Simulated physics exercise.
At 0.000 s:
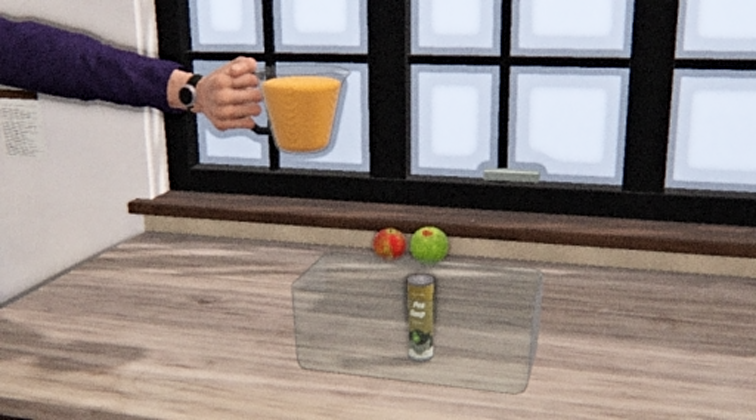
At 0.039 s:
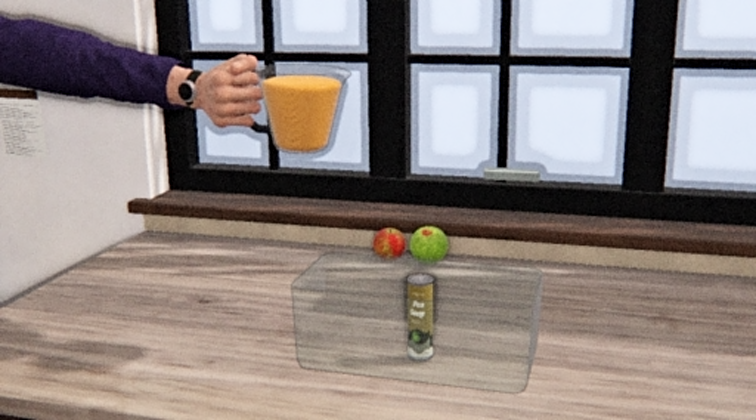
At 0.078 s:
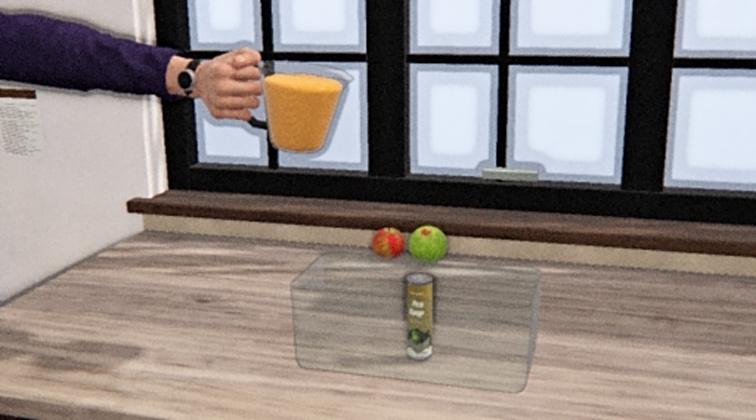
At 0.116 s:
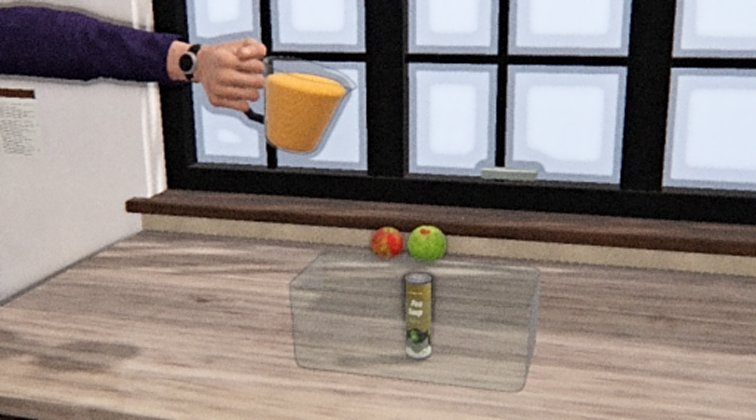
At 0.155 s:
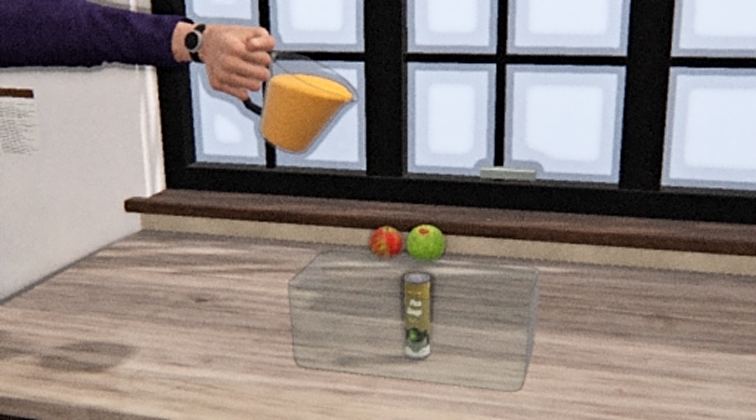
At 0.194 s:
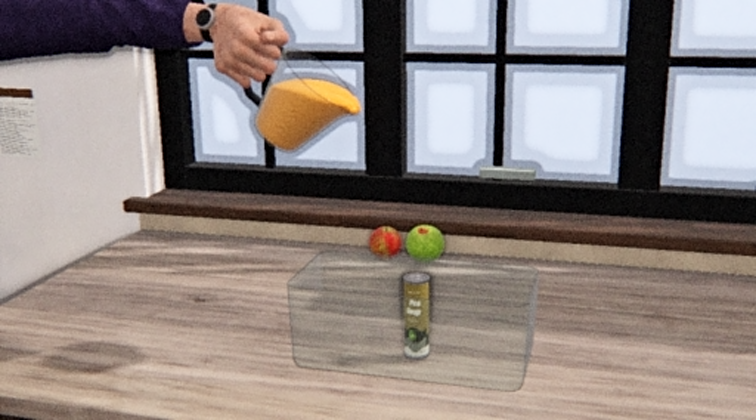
At first, a hand in a purple sleeve holds a clear jug of orange juice upright above and to the left of a transparent basin with a tin and two apples. Then the hand tilts the jug to the right, slowly and then more steeply, until the juice reaches its lip.
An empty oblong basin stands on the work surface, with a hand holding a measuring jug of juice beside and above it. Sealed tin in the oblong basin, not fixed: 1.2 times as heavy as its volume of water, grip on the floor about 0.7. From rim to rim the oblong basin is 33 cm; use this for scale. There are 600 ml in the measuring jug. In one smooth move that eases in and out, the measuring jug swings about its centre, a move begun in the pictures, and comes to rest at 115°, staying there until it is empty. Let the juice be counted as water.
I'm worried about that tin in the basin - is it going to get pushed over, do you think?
It's going to overturn.
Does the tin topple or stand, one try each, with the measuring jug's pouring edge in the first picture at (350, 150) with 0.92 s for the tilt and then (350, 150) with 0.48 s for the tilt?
First it stays on its base; then it stays on its base.
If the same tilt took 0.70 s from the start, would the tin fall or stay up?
In that case the tin overturns.
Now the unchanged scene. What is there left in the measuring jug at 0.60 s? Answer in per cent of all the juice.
About 1 % is still there.
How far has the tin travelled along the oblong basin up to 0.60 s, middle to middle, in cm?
The tin is about 1 cm from where it started.
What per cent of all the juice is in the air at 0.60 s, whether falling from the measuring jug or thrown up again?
Some 14 % is up in the air.
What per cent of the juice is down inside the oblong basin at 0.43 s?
Around 16 percent.
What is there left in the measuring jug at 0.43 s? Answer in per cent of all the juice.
Fraction remaining: Approx. 26 per cent.
Then, 0.43 s in, the tilt is 112° and 26 per cent is still to pour; the tin stands where it began.
Then, 0.60 s in, the tilt is 115° and 1 per cent is still to pour; the tin leans 7°.
Then, 0.78 s in, the tilt is 115° and 0 per cent is still to pour; the tin leans 29°.
Then, 0.98 s in, the tilt is 115° and 0 per cent is still to pour; the tin lies on its side.
Finally, the tin lies on its side.
